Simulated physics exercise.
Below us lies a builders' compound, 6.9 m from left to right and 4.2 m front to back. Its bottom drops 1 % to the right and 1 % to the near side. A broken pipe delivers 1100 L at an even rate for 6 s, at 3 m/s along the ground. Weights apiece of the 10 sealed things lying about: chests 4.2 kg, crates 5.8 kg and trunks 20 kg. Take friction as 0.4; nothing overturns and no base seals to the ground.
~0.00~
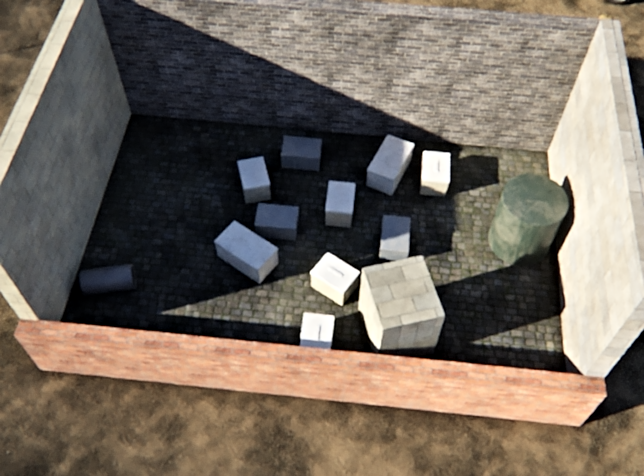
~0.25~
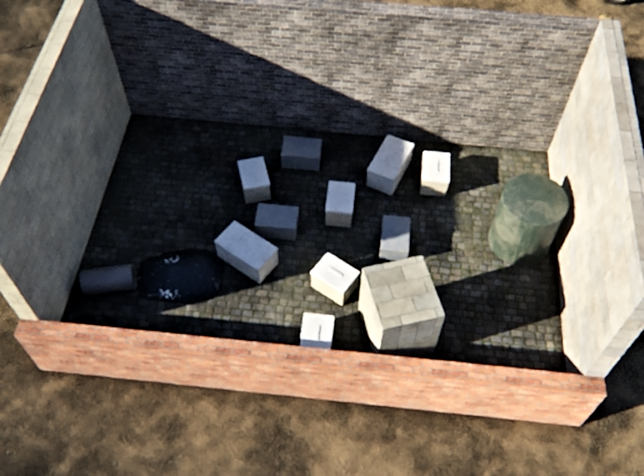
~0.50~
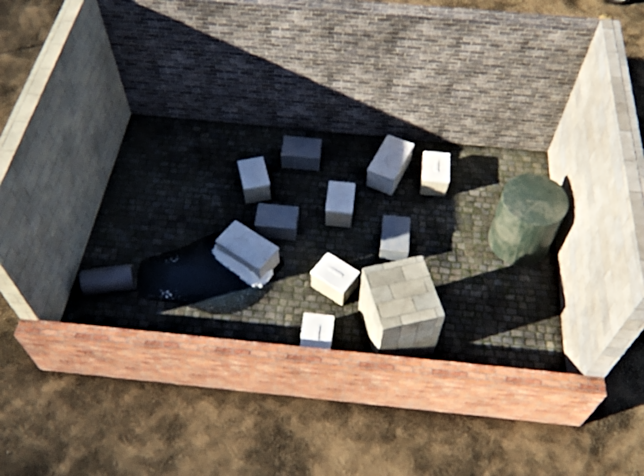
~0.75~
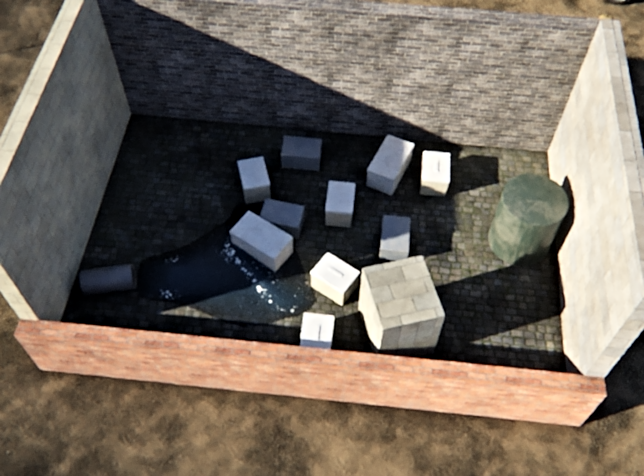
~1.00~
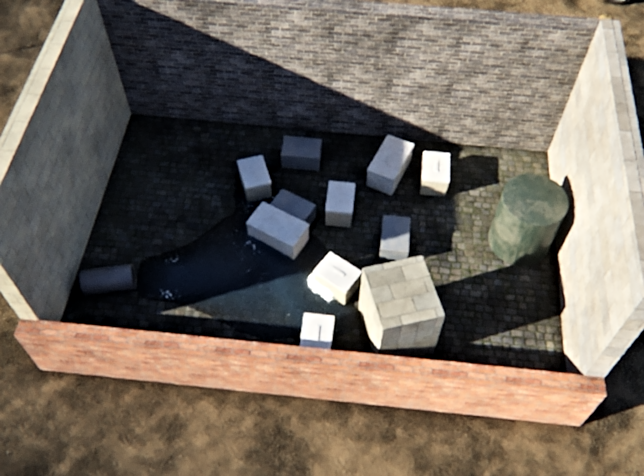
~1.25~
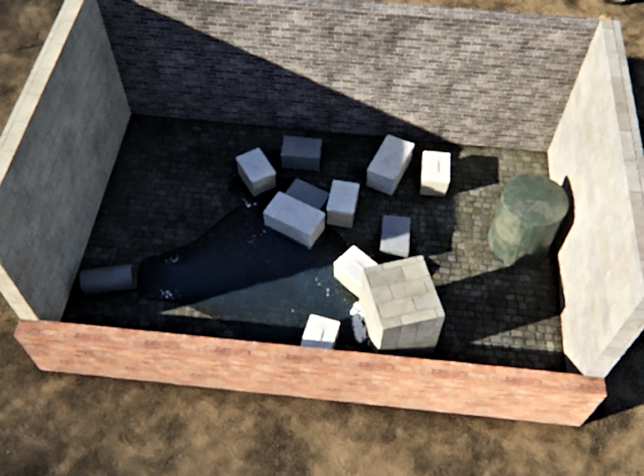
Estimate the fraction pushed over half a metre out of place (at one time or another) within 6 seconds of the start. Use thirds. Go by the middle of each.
That comes to at least two thirds.
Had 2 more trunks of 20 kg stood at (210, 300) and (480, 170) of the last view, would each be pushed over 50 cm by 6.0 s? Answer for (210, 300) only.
It is past it.
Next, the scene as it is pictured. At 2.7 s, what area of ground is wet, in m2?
Some 14 m2.
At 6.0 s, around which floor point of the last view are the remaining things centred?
Near (428, 200).
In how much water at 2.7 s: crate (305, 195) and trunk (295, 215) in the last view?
About 3 and 5 cm.
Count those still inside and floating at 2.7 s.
I count 2.
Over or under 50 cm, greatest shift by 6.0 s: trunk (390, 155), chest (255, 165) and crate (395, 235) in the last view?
In that order: Over, under, more.
After 1.8 s 3 of 10 are over 50 cm from their spots; 0 afloat.
After 2.7 s 5 of 10 are over 50 cm from their spots; 2 afloat.
After 4.2 s 6 of 10 are over 50 cm from their spots; 6 afloat.
After 6.0 s 8 of 10 are over 50 cm from their spots, and 8 have been at some point; 8 afloat.
